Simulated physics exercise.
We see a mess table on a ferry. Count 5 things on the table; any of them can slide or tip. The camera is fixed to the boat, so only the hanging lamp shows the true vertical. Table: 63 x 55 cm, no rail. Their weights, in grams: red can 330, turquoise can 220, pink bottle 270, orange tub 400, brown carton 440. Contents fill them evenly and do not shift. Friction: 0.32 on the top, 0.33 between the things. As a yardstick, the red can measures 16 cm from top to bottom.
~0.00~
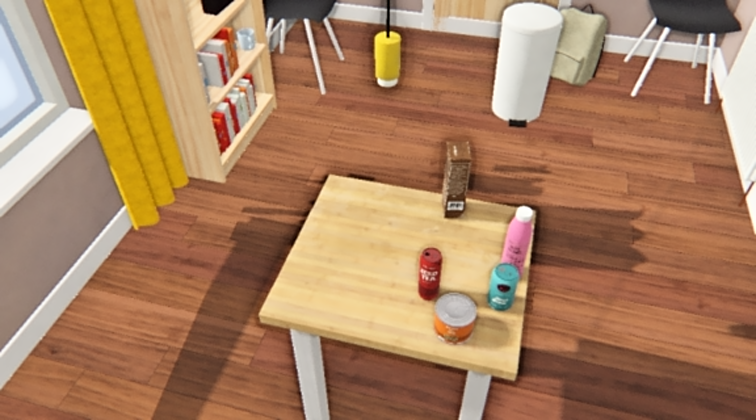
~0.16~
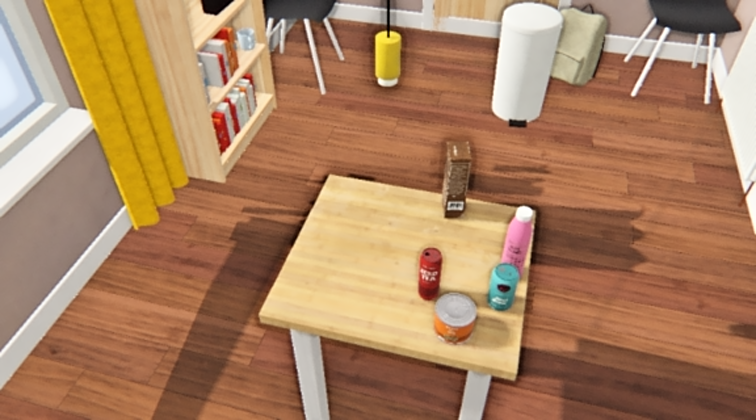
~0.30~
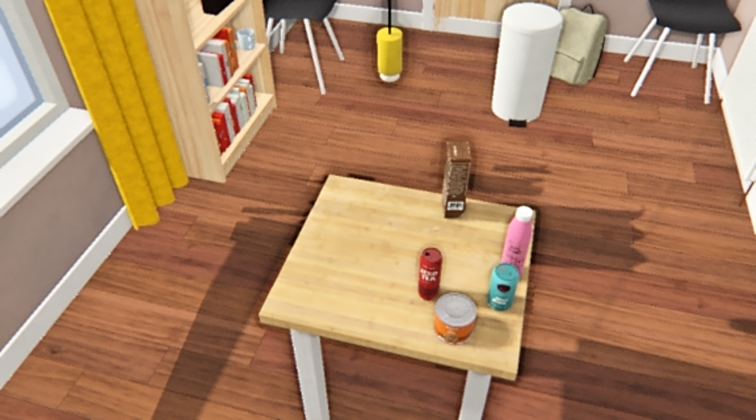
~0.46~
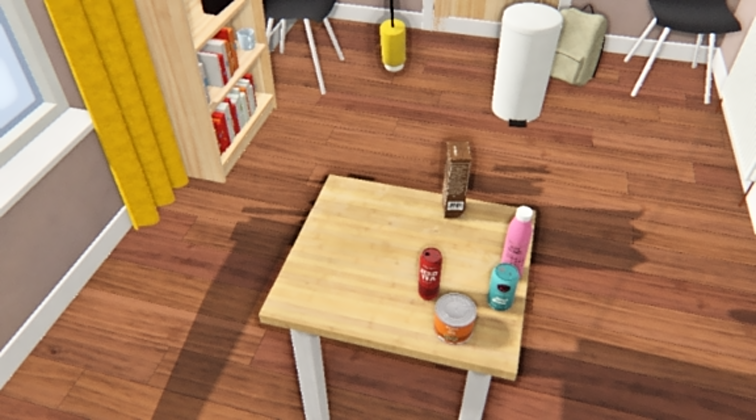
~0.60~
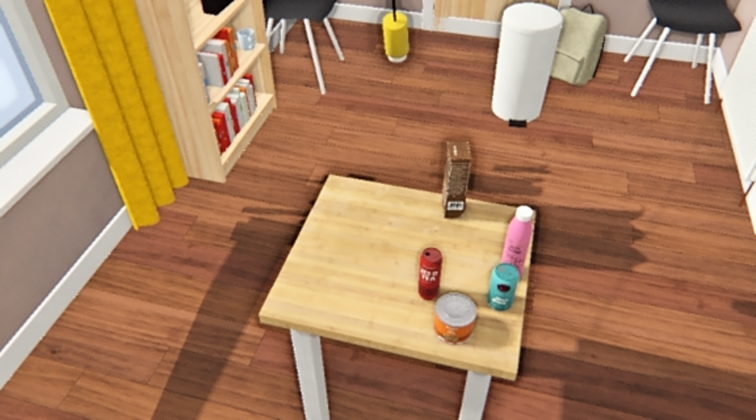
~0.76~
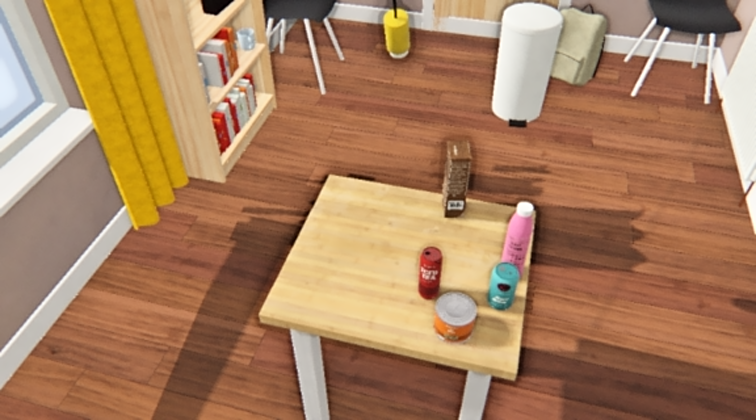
We see a wooden table holding a red can, turquoise can, pink bottle, orange tub and brown carton; beyond it, a yellow hanging lamp drifts gradually away, then the pink bottle leans very slightly while the other items appear still.
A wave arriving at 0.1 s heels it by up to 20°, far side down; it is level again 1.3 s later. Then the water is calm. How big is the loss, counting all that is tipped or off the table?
Tipped or gone: One.
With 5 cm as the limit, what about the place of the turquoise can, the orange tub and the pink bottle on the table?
The turquoise can holds its spot; the orange tub keeps its place; the pink bottle gets shifted.
By 0.96 s, boat heeled 15°, far side down; red can 2 cm from its spot near (431, 270); turquoise can 2 cm from its spot near (504, 283); pink bottle rocked 31° off its seat.
By 1.06 s, boat heeled 11°, far side down; red can 2 cm from its spot near (431, 270); turquoise can 2 cm from its spot near (504, 282); pink bottle rocked 69° off its seat.
By 1.16 s, boat heeled 6°, far side down; red can 2 cm from its spot near (431, 270); turquoise can 2 cm from its spot near (504, 282); pink bottle on its side.
When it is over (1.9 s), lying over on the table, pink bottle; the other 4 within 5 cm of the start. In the last view, red can near (431, 270), turquoise can near (504, 282).
